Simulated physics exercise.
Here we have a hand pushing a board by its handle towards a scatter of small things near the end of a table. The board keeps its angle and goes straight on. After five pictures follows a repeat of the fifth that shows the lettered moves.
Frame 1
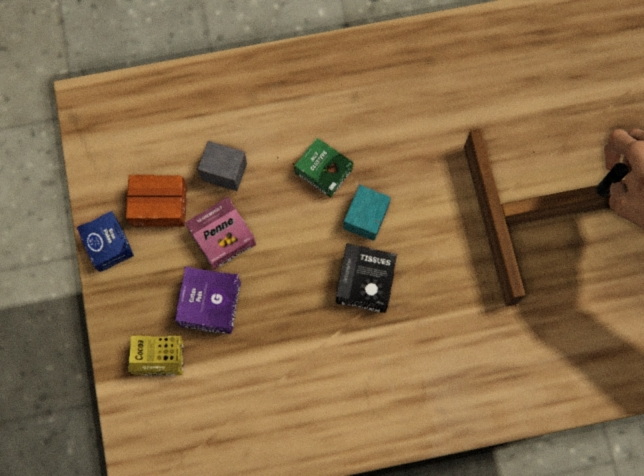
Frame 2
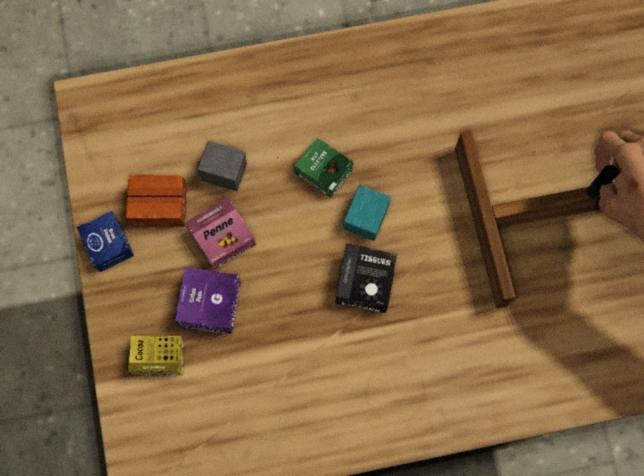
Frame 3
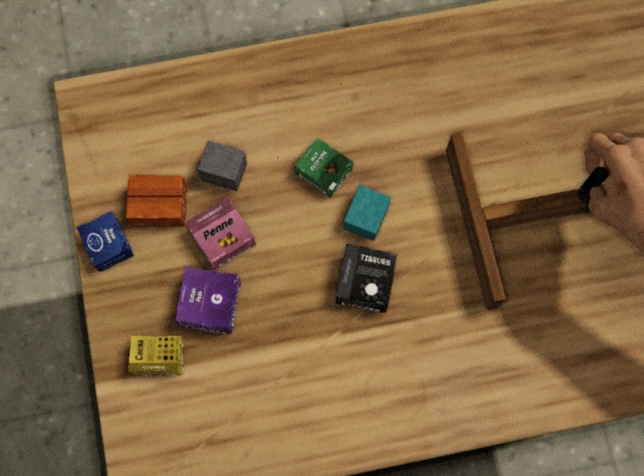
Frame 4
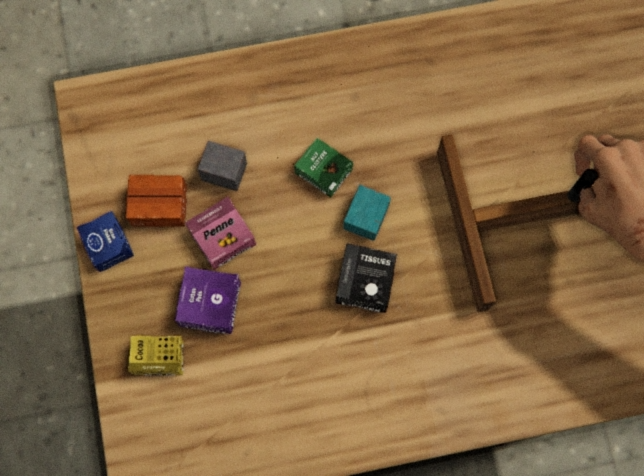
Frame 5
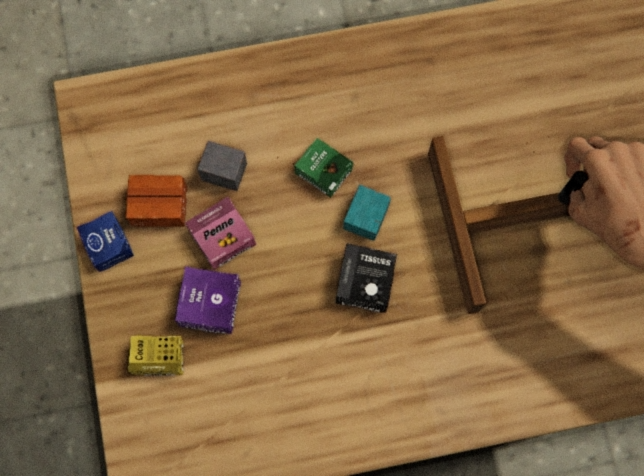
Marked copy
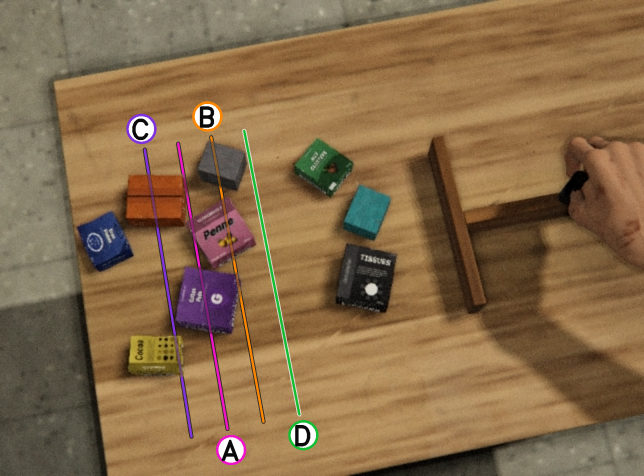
The video shows a hand holding the handle of a wooden board and sliding it slowly left across a wooden table toward a scatter of colourful small boxes and blocks, which stay still as the gap narrows slightly.
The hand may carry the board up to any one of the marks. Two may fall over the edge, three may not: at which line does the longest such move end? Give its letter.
C.
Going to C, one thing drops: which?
The blue box goes over.
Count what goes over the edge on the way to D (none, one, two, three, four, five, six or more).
In all, none.
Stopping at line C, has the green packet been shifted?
By then, yes.
On the marked copy, A at (202, 280); B at (236, 274); C at (167, 287); D at (271, 267).
Taking C. A third of the way, board (355, 239); green packet (300, 169); black box (330, 294).
Two thirds of the way, board (249, 259); purple box (170, 308); pink box (179, 247).
When it is over, board (166, 276); blue box over the edge; purple box (88, 325); one fallen.
As for the rest, A is within the limit but short; B is within the limit but short; D is within the limit but short.
